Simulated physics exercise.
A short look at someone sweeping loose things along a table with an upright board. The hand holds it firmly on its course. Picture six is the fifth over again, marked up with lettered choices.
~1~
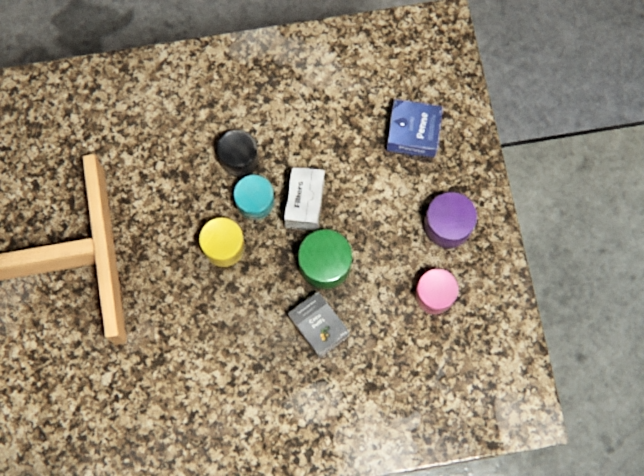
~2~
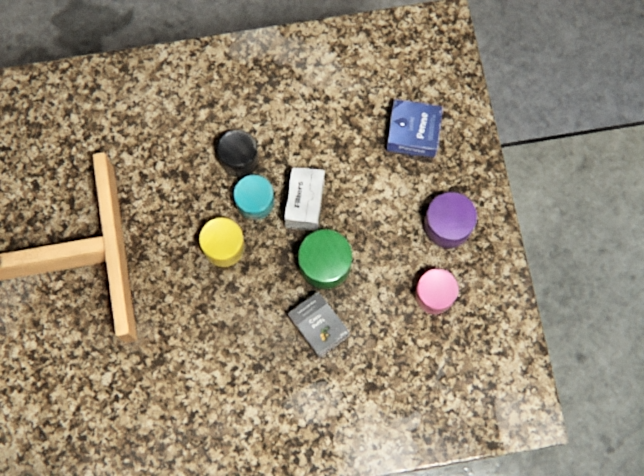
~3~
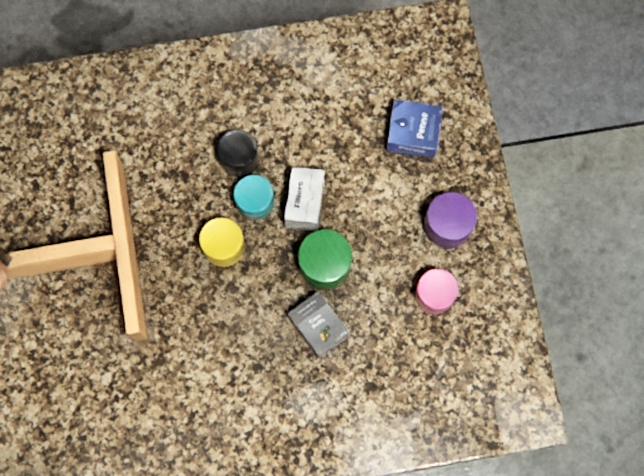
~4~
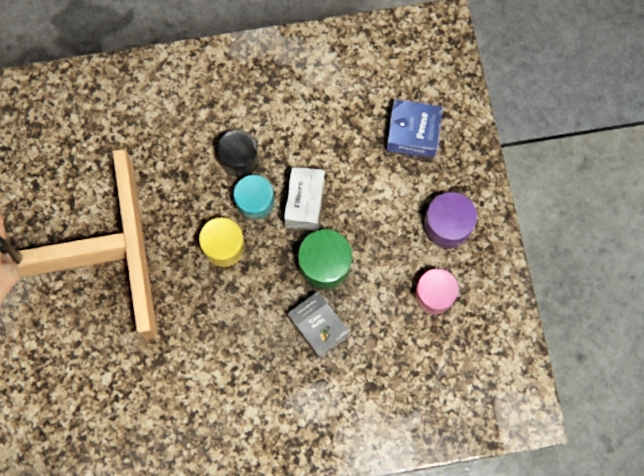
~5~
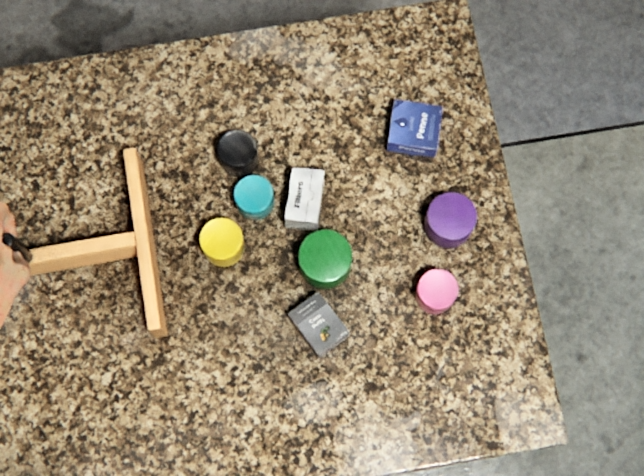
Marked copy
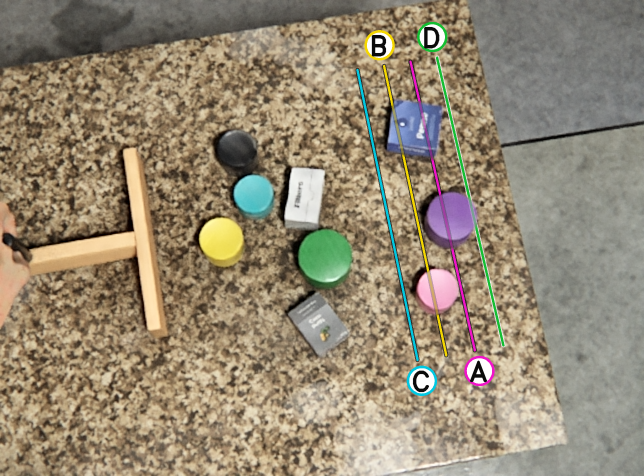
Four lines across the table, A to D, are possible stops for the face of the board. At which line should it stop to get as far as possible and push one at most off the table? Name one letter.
Up to line A.
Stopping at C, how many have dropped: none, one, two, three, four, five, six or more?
In all, none.
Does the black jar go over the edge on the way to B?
No.
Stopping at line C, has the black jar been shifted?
Yes.
On the marked copy, A at (441, 200); B at (414, 205); C at (386, 209); D at (469, 196).
Following A. Soon after the start, board (250, 219); black jar (265, 150); turquoise tub (273, 195).
Later, board (357, 201); white box (414, 179); green tin (399, 257).
In the end, board (441, 188); blue box (488, 108); purple tin (510, 205); none fallen.
As for the rest, B is within the limit but short; C is within the limit but short; D drops three.
